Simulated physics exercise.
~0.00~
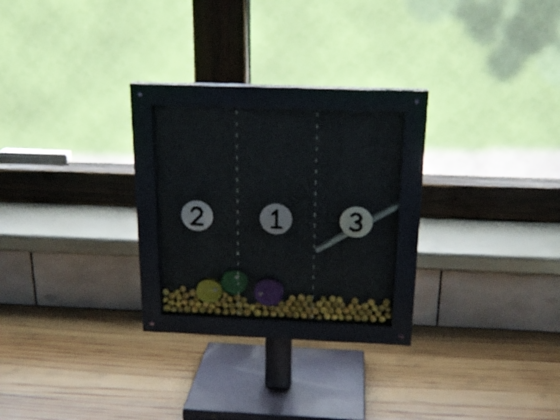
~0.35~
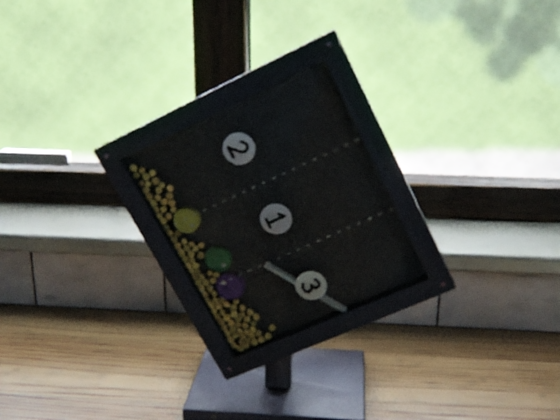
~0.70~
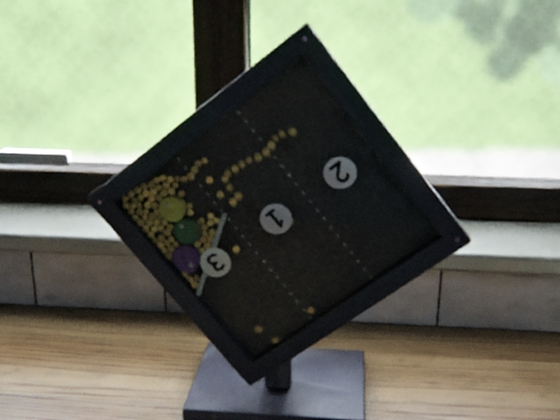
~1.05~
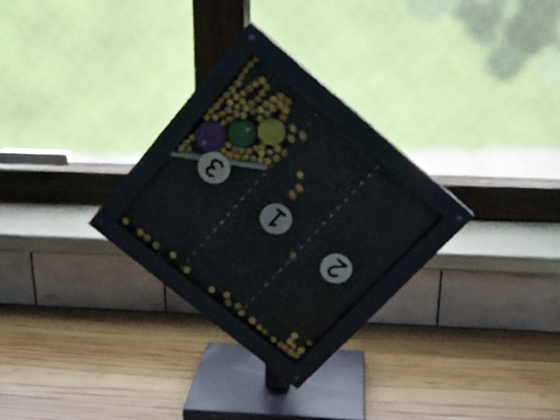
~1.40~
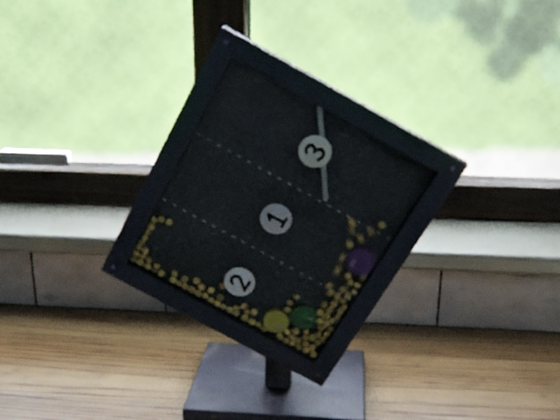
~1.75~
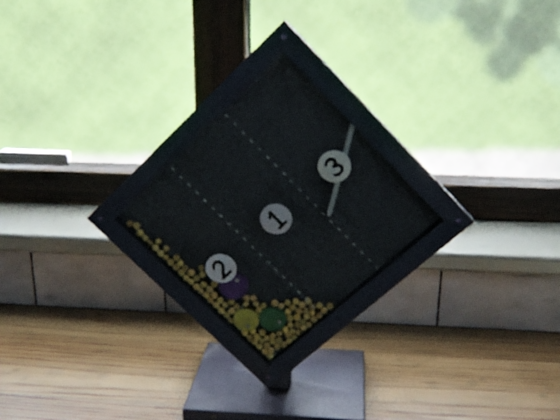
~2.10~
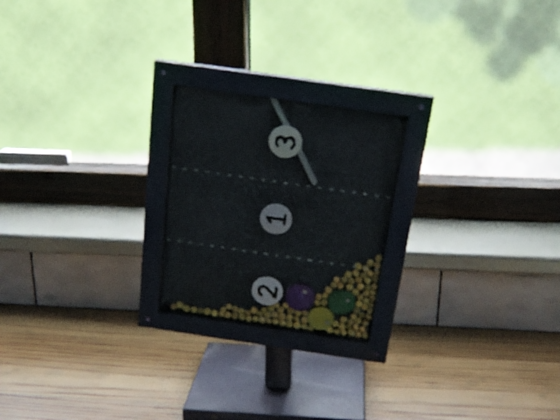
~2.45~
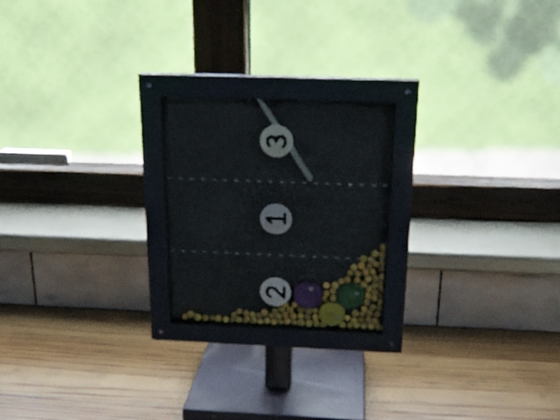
On a wooden counter by a window, a dark square case of small yellowish beads turned clockwise most of the way round, tumbling its green, yellow and purple discs, then swung partly back and stopped with all three discs in the strip marked two.
